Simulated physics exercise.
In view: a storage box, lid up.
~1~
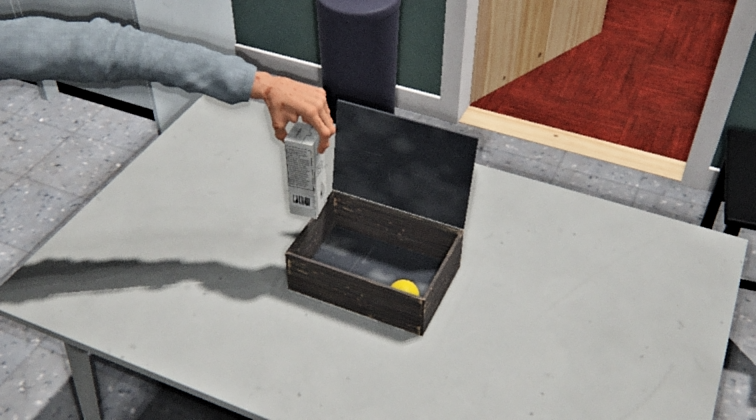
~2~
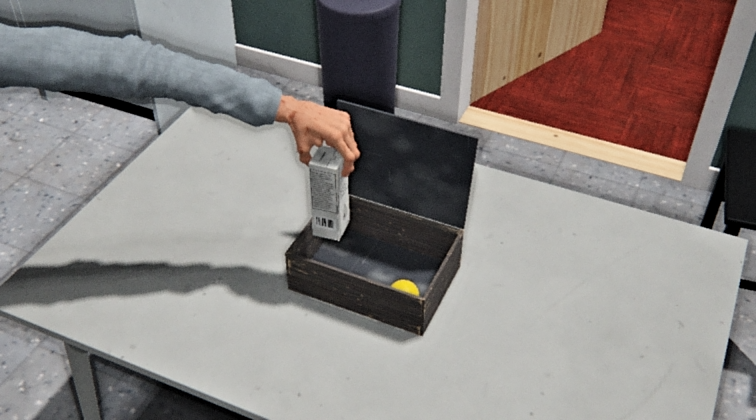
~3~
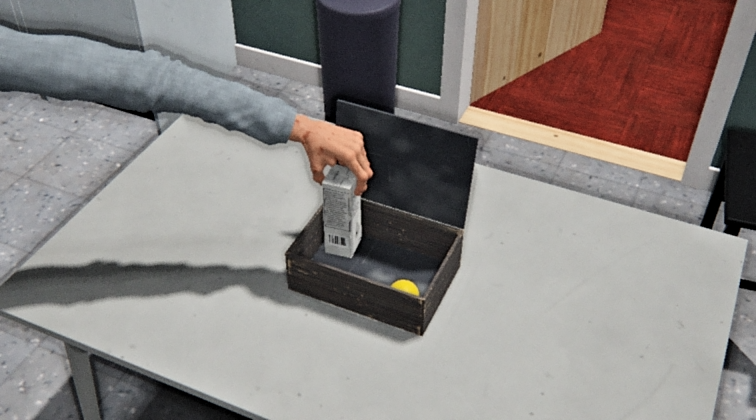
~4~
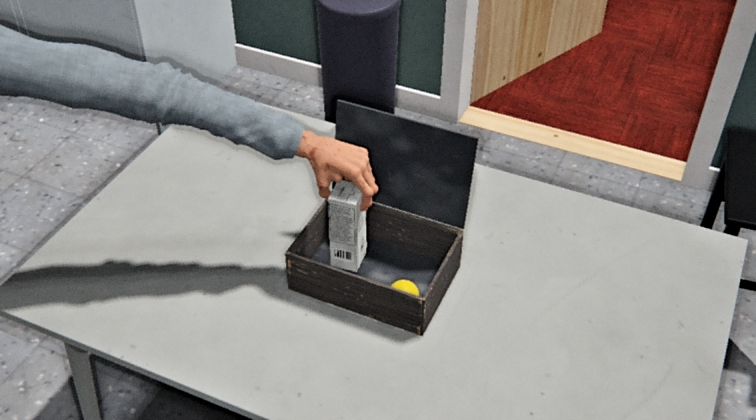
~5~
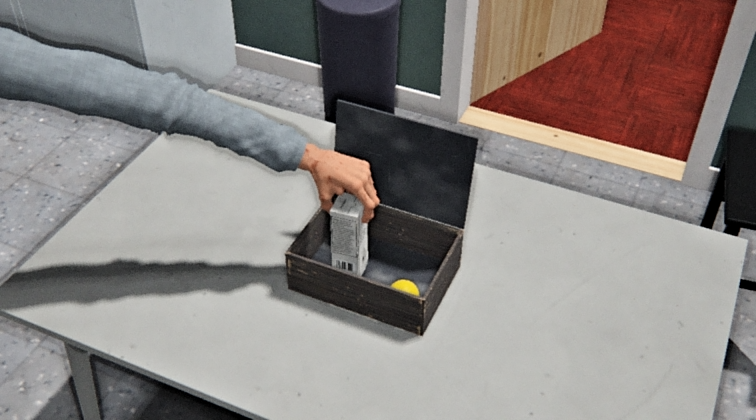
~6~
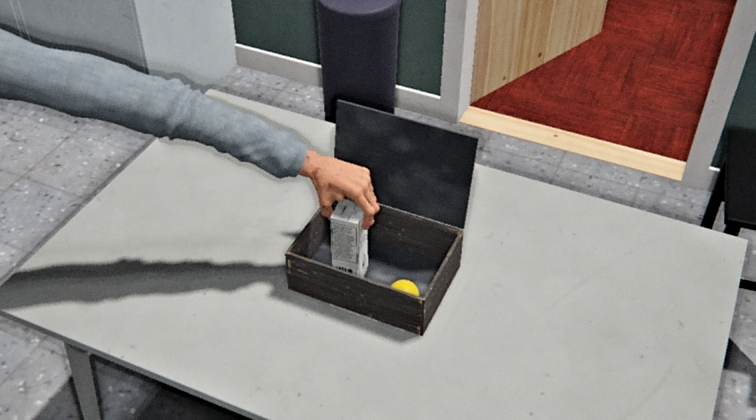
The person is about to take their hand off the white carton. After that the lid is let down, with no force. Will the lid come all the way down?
It will not close.
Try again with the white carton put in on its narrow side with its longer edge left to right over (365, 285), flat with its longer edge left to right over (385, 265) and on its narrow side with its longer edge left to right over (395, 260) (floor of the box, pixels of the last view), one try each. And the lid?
First, it shuts flat; second, it closes; third, it closes.
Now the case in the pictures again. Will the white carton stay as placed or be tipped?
The white carton keeps its pose.
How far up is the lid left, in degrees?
Some 40° above the rim.
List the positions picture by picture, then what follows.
The first picture shows still above its spot; white carton (306, 172).
The second picture shows still above its spot; white carton (330, 194).
The third picture shows still above its spot; white carton (342, 212).
The fourth picture shows still above its spot; white carton (348, 227).
The fifth picture shows still above its spot; white carton (350, 238).
The sixth picture shows put in, still held; white carton (350, 244).
Then, 1.30 s past the last view, lid 78° above the rim.
Then, 1.70 s past the last view, lid 51° above the rim.
Finally, lid 42° above the rim; both still in place. Final places as the last picture's camera would see them, white carton near (350, 244).
